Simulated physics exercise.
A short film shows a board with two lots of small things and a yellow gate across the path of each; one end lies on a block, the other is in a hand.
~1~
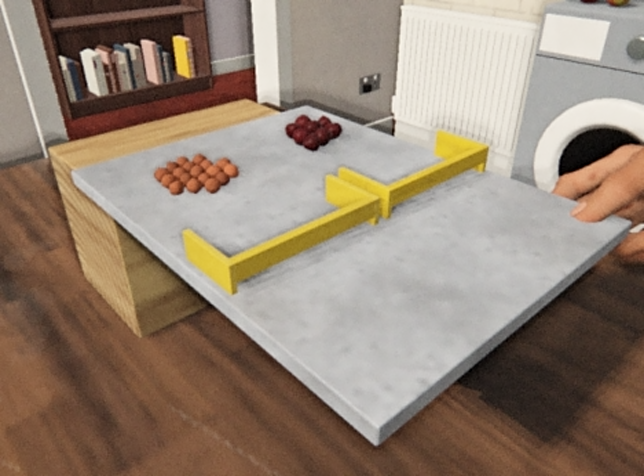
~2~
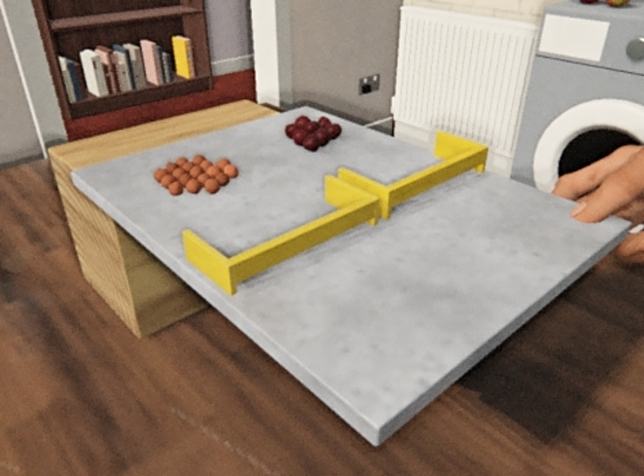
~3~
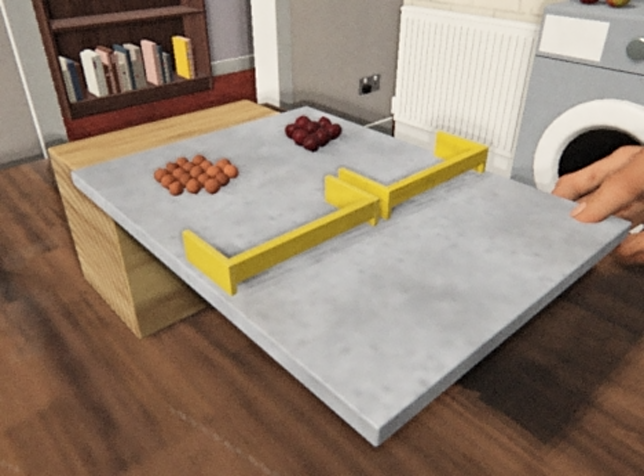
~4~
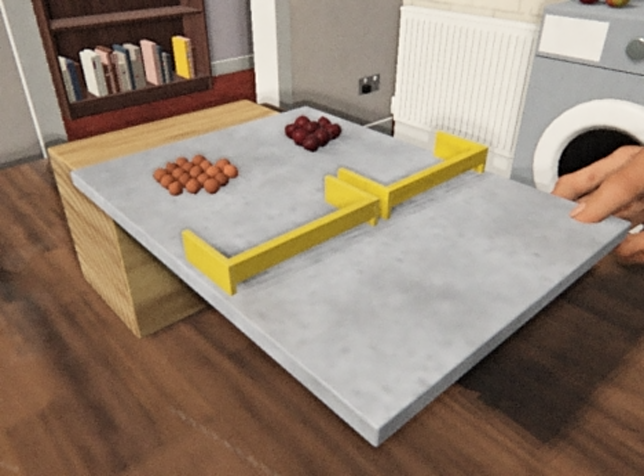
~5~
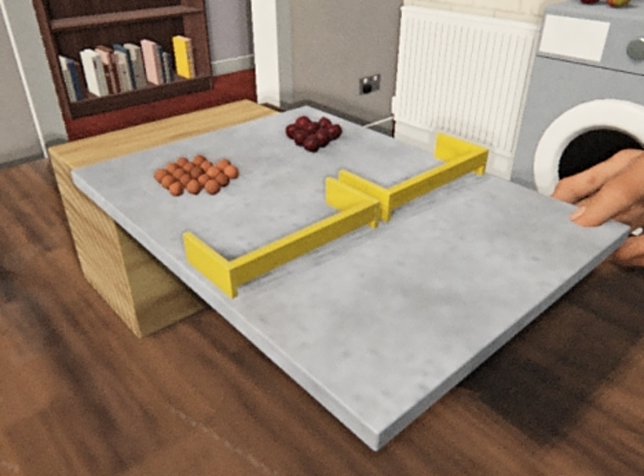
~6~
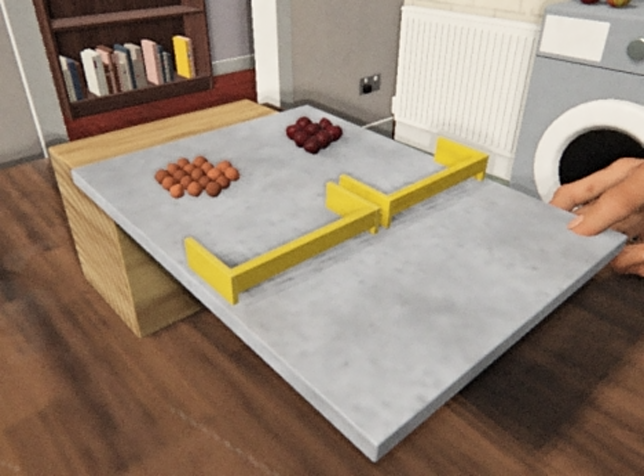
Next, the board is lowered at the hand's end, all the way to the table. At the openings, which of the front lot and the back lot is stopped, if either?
I'd bet the front lot stays caught, I'd bet the back lot stays caught.
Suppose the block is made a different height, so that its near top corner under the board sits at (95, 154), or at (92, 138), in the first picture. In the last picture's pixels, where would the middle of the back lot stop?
(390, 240) and (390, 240).
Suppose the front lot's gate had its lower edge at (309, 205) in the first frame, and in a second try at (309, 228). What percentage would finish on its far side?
Respectively 100 and 100 per cent.
Then, 0.43 s past the last view, board sloping at 10°; front lot where it was; back lot where it was.
Then, 0.99 s past the last view, board sloping at 21°; front lot has reached its gate; back lot on its way down.
Then, 1.58 s past the last view, board sloping at 30°; front lot has reached its gate; back lot has reached its gate.
Finally, board resting at 30°; front lot gathered behind its gate; back lot gathered behind its gate.
